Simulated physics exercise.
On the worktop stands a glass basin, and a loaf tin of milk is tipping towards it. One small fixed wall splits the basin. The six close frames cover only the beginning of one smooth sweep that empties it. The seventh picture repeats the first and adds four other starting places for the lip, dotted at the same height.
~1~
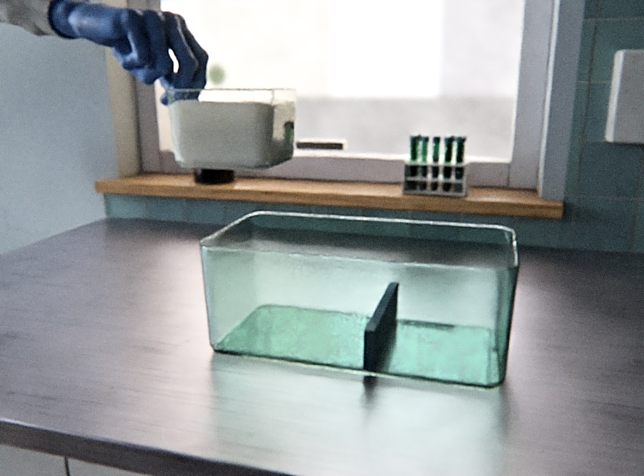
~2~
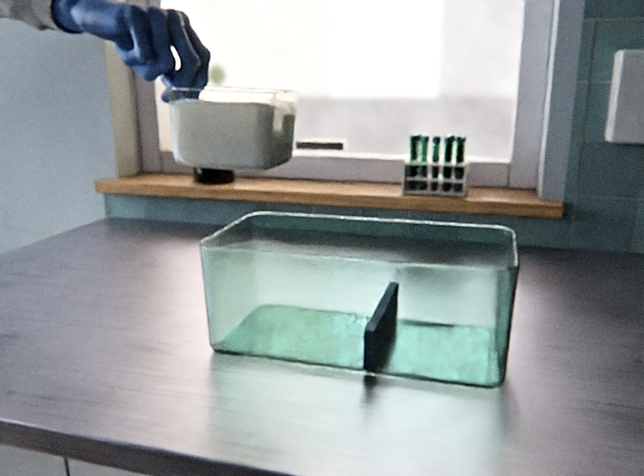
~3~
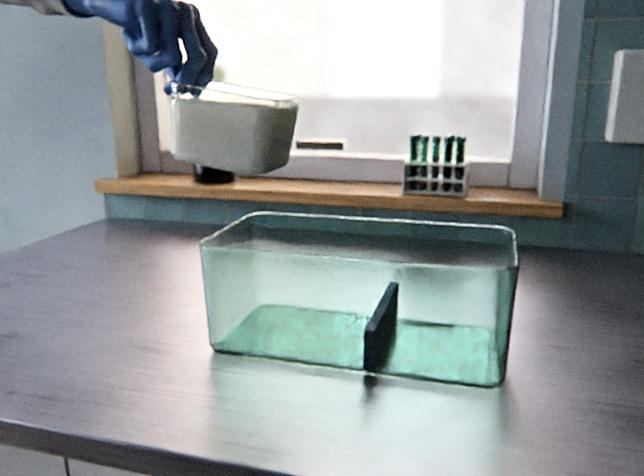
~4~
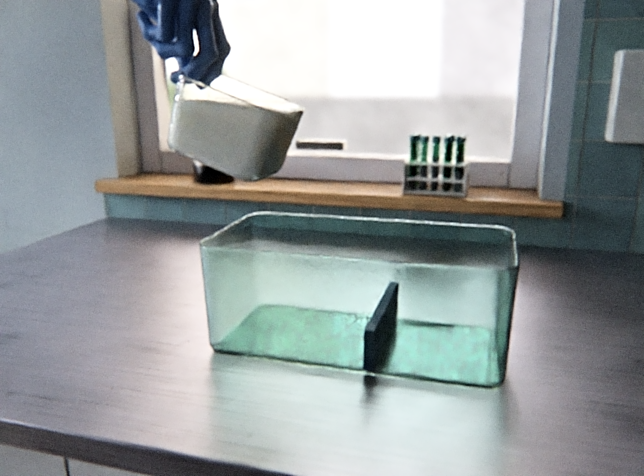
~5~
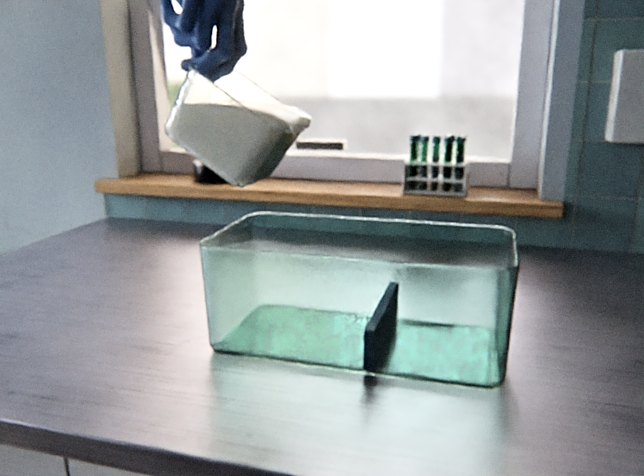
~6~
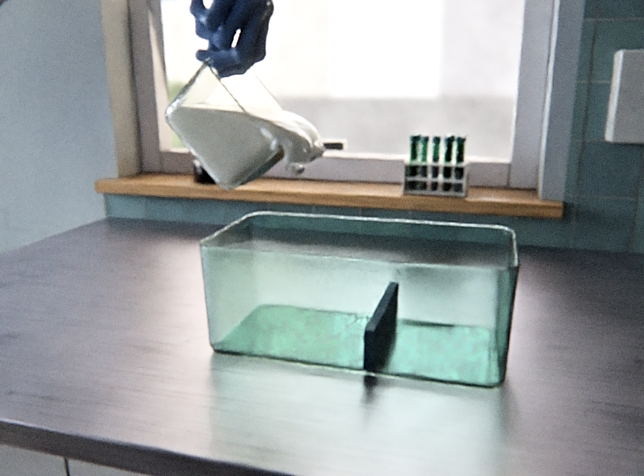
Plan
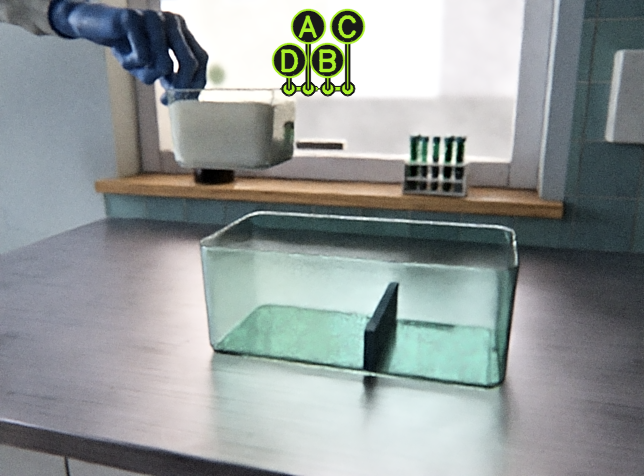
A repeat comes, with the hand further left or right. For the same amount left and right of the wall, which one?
Take B.
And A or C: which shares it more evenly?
That would be C.
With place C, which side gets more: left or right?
The right one.
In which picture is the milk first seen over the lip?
In picture 5.
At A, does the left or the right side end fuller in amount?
The left side.
In lime, A at (308, 88); B at (327, 88); C at (347, 88); D at (289, 88).
For place A, about 78 % ends left of the wall and 20 % right of it.
For place B, about 51 % ends left of the wall and 47 % right of it.
For place C, about 34 % ends left of the wall and 66 % right of it.
For place D, about 92 % ends left of the wall and 7 % right of it.
